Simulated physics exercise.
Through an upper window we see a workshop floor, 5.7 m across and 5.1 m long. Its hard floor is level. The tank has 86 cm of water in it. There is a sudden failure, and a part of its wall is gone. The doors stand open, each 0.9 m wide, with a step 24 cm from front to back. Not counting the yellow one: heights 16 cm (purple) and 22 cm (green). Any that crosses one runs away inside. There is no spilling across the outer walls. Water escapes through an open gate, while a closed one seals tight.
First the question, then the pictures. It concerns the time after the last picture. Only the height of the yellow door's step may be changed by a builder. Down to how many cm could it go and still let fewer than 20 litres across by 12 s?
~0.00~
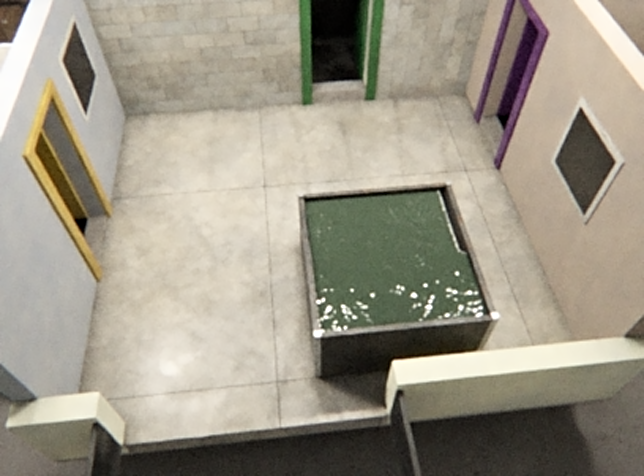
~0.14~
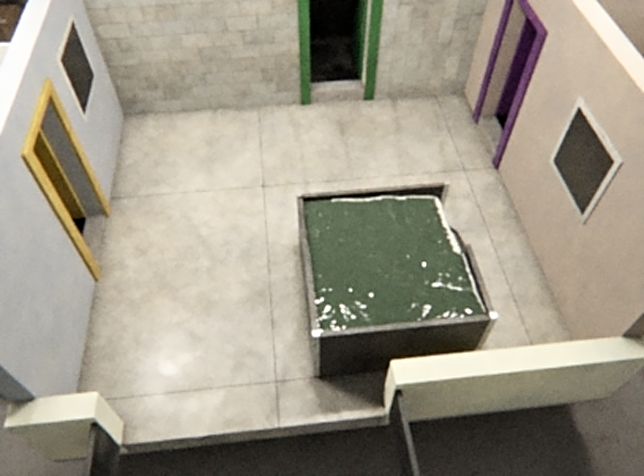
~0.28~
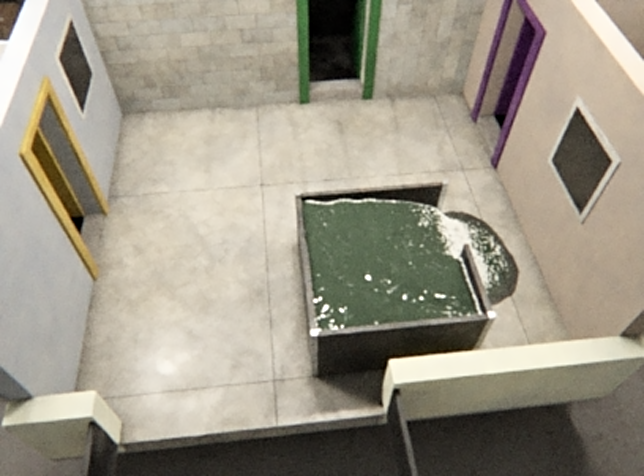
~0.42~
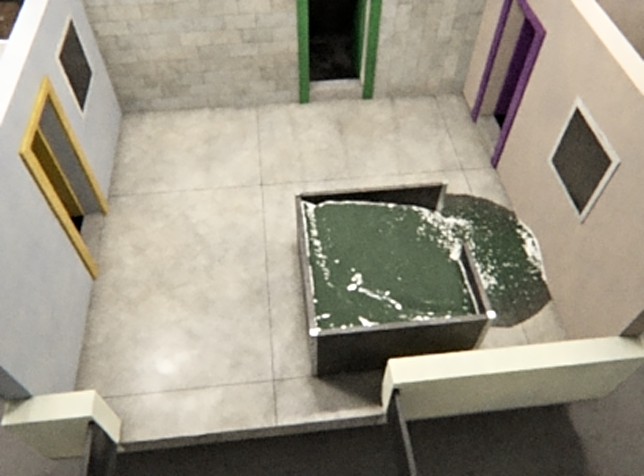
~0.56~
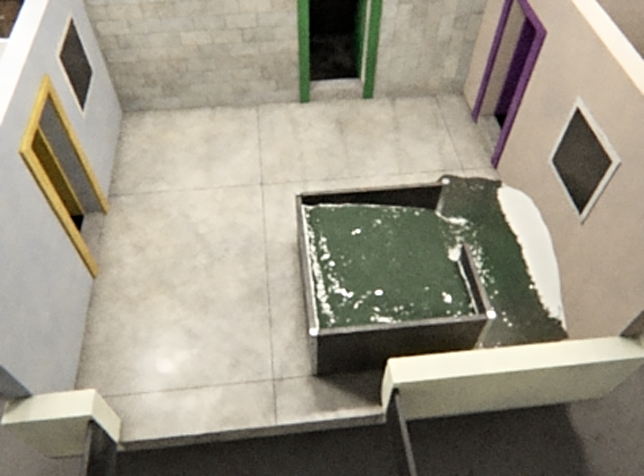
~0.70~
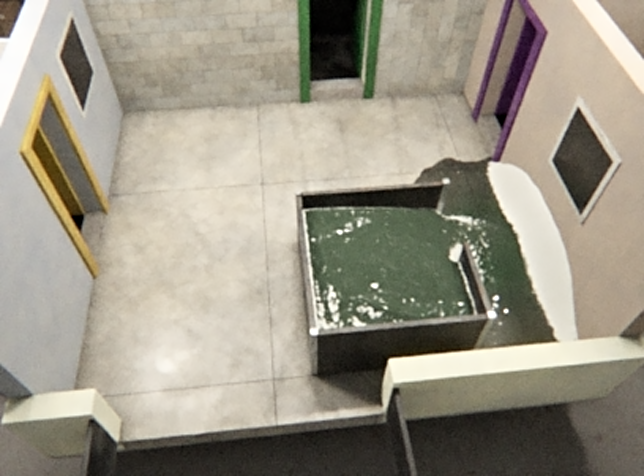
I would say down to about 6.5 cm.
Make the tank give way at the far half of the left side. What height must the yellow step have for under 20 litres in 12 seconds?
About 29 cm.
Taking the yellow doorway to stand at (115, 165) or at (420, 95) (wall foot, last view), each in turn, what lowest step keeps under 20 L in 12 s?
Minimums: About 12.5 cm and 28 cm.
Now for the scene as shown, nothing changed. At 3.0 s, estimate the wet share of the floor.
I'd estimate about 50 percent.
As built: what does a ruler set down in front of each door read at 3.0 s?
Door depths (cm): Purple = 11, yellow = 0, green = 15.
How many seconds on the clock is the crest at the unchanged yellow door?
I'd say near 6.0 seconds.
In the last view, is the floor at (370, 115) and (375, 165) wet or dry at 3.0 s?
Spot one: Awash, spot two: Awash.
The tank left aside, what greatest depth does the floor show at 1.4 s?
Close to 58 centimetres.
After 1.4 s water covers 20 % of the floor, deepest (58 cm) near (522, 245); it has not reached the yellow door.
After 3.0 s water covers 50 % of the floor, deepest (36 cm) near (522, 245); it has not reached the yellow door.
After 12.0 s water covers 100 % of the floor, deepest (11 cm) near (70, 424); 7 cm at the yellow door, 3 litres in over its 9 cm step.
At the yellow door as built, the water arrived by 4.3 s and peaked near 11 cm at 6.2 s.
Run again over the same 12 s with other heights there, 26 litres in over 6 cm, 5 litres over 8.5 cm. The limit of 20 litres is kept from about 6.5 cm up.
